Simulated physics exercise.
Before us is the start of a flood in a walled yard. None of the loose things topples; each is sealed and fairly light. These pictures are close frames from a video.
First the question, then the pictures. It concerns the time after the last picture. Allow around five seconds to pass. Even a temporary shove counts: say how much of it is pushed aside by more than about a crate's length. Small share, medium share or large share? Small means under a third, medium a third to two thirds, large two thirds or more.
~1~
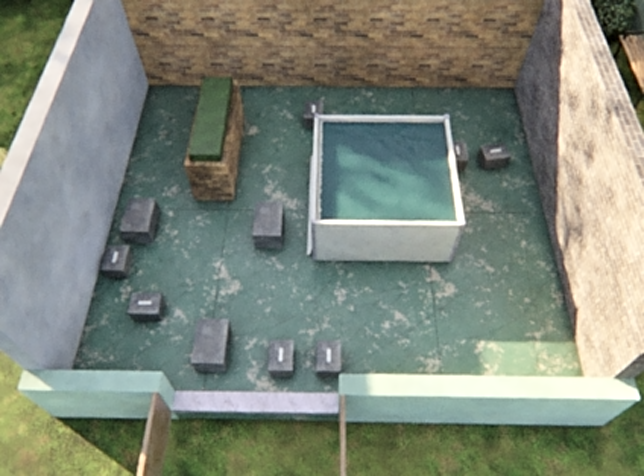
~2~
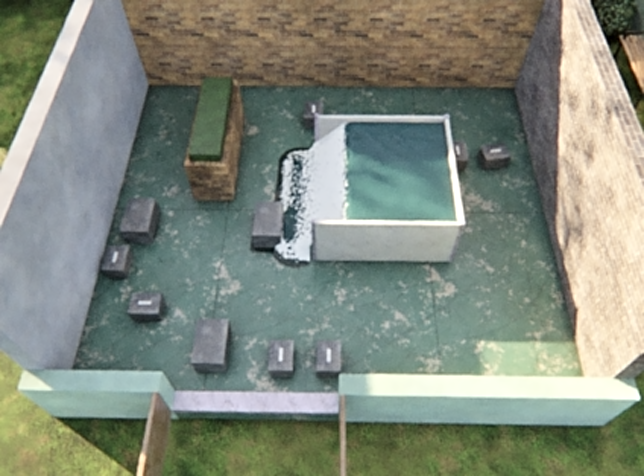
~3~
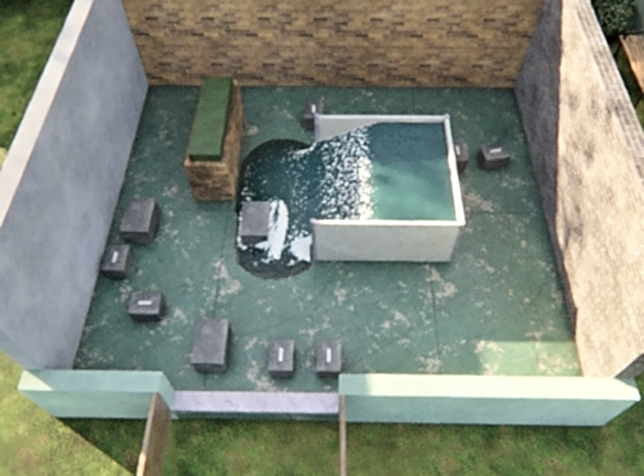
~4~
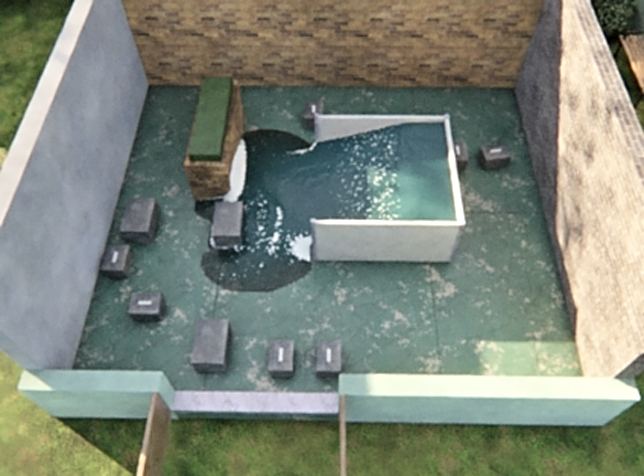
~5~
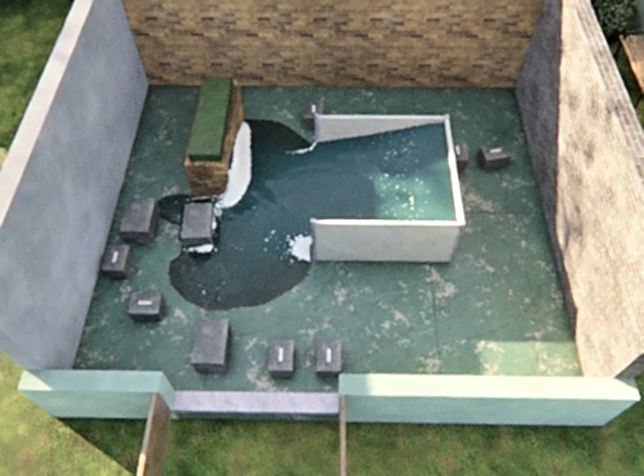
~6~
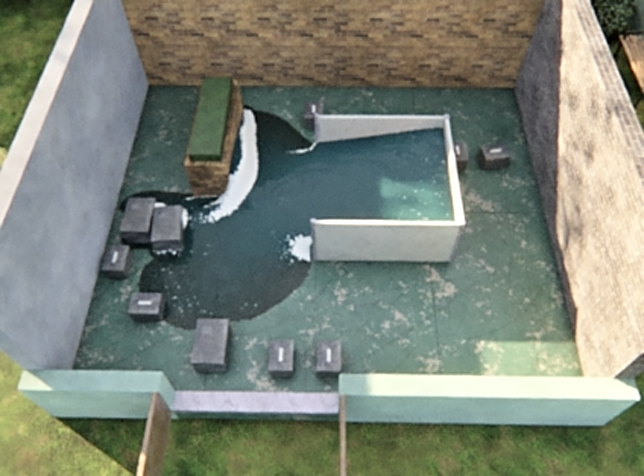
A large share.
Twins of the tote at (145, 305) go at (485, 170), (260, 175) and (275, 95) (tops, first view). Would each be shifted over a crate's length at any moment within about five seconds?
Here's how it goes: Never gets far, sent far off, and lastly sent far off.
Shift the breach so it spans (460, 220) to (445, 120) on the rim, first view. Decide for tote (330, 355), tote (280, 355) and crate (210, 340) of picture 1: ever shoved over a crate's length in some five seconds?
Well, in order they come out as beyond that mark, beyond that mark and beyond that mark.
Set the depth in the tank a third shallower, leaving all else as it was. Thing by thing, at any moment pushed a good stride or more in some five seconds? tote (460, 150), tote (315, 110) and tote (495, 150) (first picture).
Respectively, never gets that far, never gets that far, never gets that far.
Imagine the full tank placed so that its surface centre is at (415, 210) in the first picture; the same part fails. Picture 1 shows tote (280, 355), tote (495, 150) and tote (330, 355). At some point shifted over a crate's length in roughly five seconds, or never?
In order: Went well off, remained close by, went well off.
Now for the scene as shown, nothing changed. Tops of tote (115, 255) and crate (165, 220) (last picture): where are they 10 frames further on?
The first top is near (80, 307) and the second near (127, 264).
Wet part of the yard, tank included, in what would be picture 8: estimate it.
35 per cent or so.
A moment on, 1 of 10 are well off their spots; 0 afloat.
Next, 3 of 10 are well off their spots; 4 afloat.
Later, 8 of 10 are well off their spots; 3 afloat.
In the end, 8 of 10 are well off their spots, and 8 have been at some point; 3 afloat.
